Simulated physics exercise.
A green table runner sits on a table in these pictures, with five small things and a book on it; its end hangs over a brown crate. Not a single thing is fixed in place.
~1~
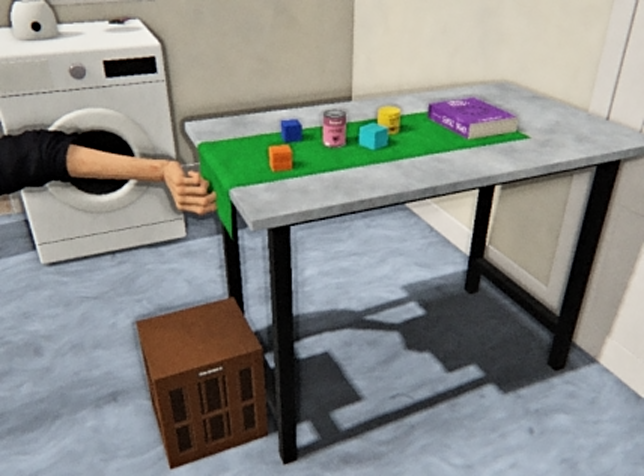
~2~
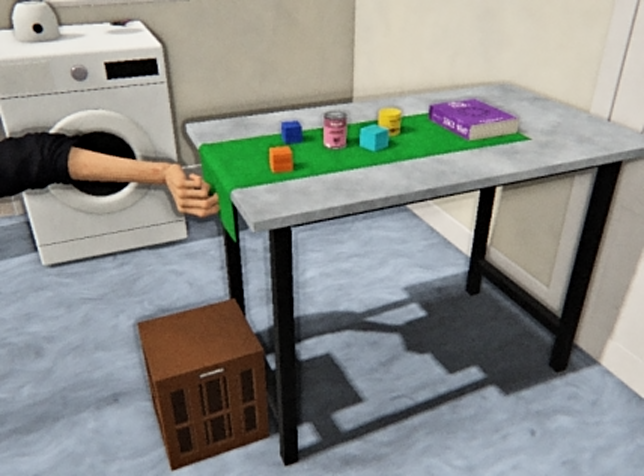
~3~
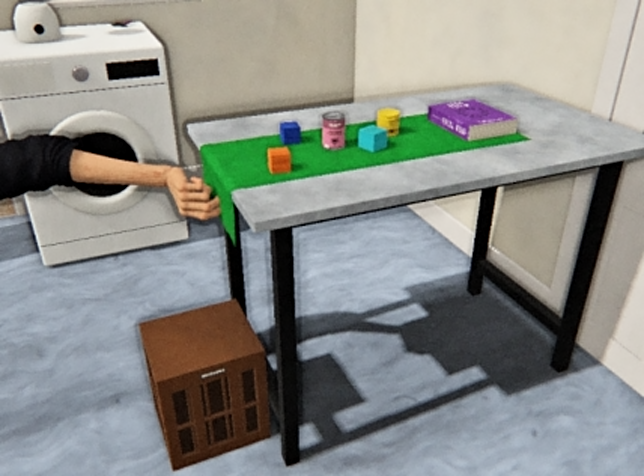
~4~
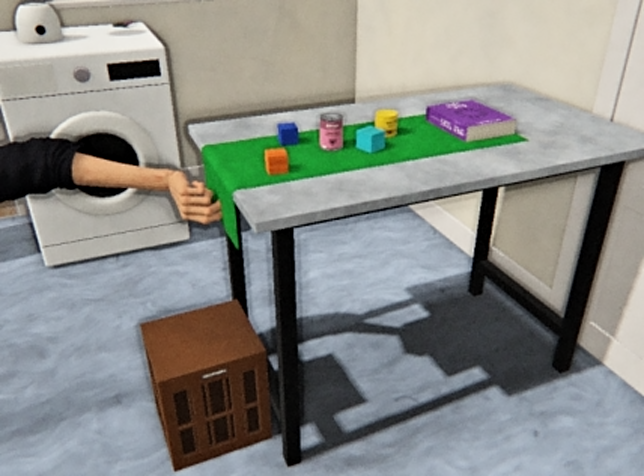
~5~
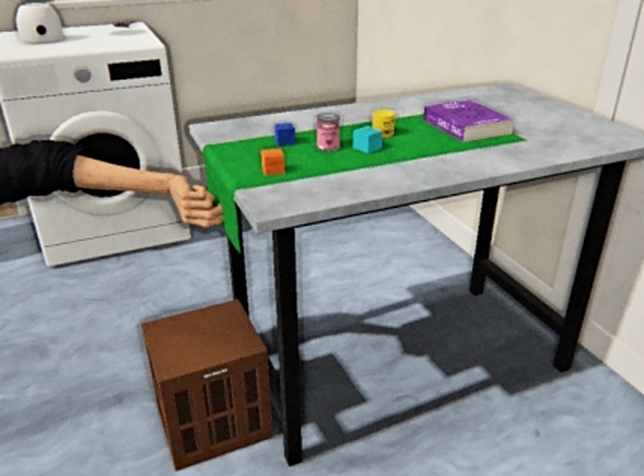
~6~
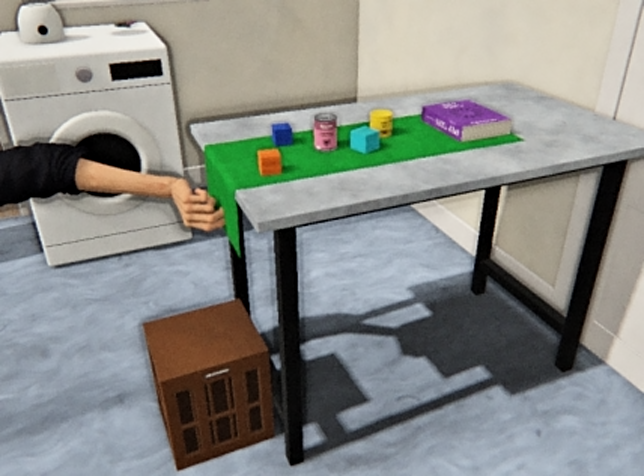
A green runner slid slightly left across a gray table as a hand held its end, carrying the small blocks, pink can, yellow pot and purple book with it, while its hanging edge crept down.
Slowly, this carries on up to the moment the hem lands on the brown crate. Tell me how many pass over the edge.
The tally of dropped things is three.
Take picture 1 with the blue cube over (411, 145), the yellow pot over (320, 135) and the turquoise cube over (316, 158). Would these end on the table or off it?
The blue cube stays on; the yellow pot goes over; the turquoise cube is carried off.
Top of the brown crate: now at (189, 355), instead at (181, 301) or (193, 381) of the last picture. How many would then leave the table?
1 and 4.
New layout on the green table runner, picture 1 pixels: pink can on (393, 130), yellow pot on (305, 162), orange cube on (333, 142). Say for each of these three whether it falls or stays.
The pink can stays aboard, the yellow pot is lost, the orange cube is lost.
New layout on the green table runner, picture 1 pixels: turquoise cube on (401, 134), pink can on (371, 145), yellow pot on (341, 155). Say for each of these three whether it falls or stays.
You'd see the turquoise cube hang on, the pink can hang on and the yellow pot go down.
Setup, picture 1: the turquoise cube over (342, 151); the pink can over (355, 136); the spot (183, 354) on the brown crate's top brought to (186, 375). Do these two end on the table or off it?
Here's what happens: The turquoise cube leaves its perch, the pink can leaves its perch.
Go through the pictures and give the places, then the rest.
Hem (233, 241); orange cube (280, 149); blue cube (291, 122); pink can (335, 113); turquoise cube (374, 127); yellow pot (389, 110); top of the crate (183, 354), in the first frame.
Hem (237, 242); orange cube (281, 150), in the second frame.
Hem (235, 246); blue cube (290, 125), in the third frame.
Hem (238, 250); pink can (332, 116); top of the crate (187, 356), in the fourth frame.
Hem (240, 253); turquoise cube (368, 130), in the fifth frame.
Hem (240, 258); orange cube (269, 153); blue cube (282, 126); pink can (325, 117); turquoise cube (365, 131); yellow pot (382, 113), in the sixth frame.
Soon after, hem near (228, 296); orange cube and blue cube gone.
Then, hem on the crate; orange cube, blue cube and pink can gone.
At rest, hem on the crate; orange cube, blue cube and pink can gone. The answer is three.
